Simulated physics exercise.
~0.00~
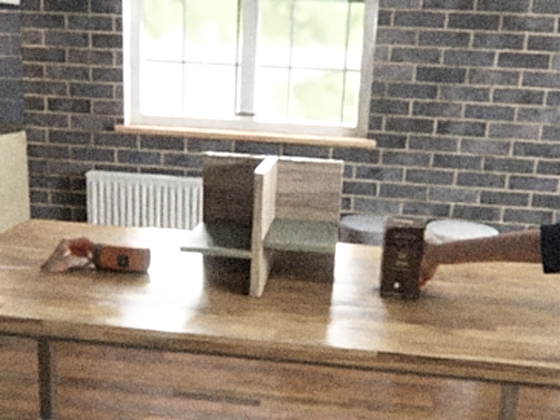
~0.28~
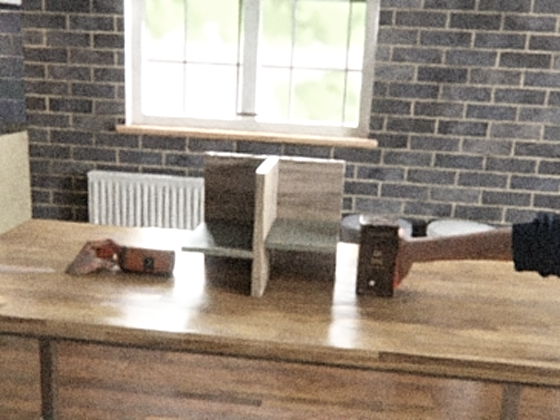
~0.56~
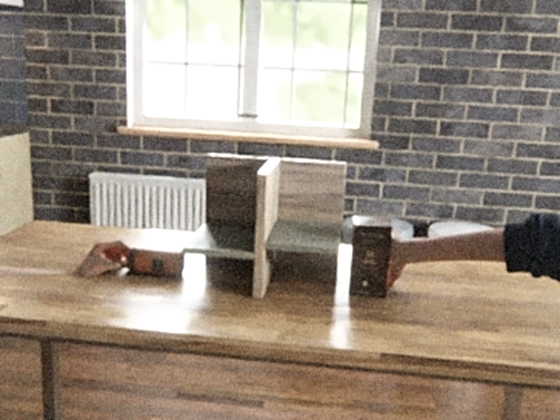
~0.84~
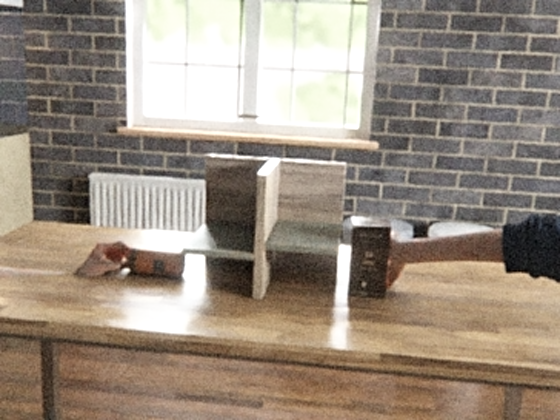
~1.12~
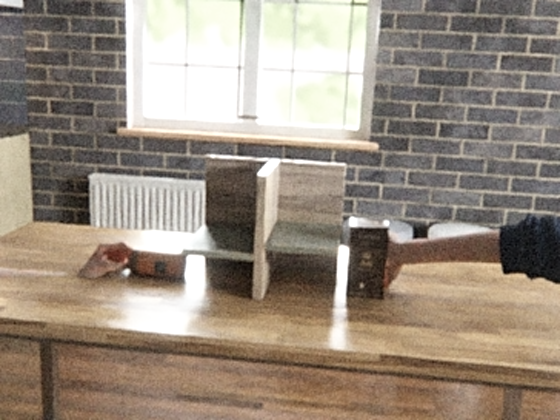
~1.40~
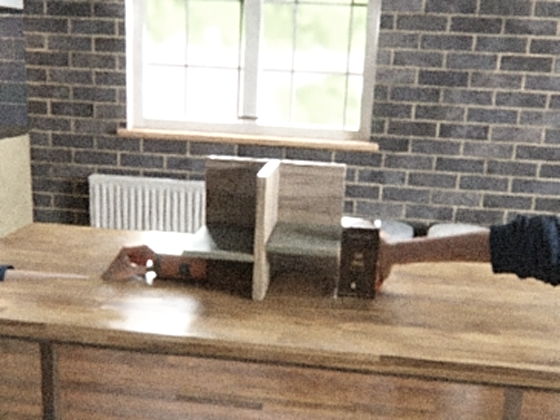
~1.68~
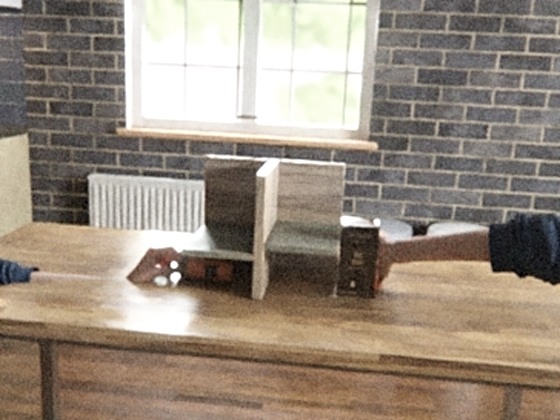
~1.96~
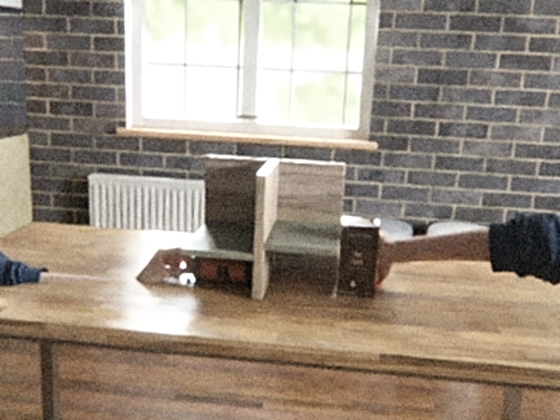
Two hands reach in from opposite sides of a wooden counter, seen from the front by a slightly swaying camera, with a window, a radiator and a dark brick wall behind. Between them stands a wooden stand with a low shelf on each side of its upright divider. The left hand slides an orange jar lying on its side to the right, while the right hand pushes an upright brown carton left. Both reach the shelf openings. The jar then slides in under the left shelf, but the carton catches on the right shelf's edge and stays outside.
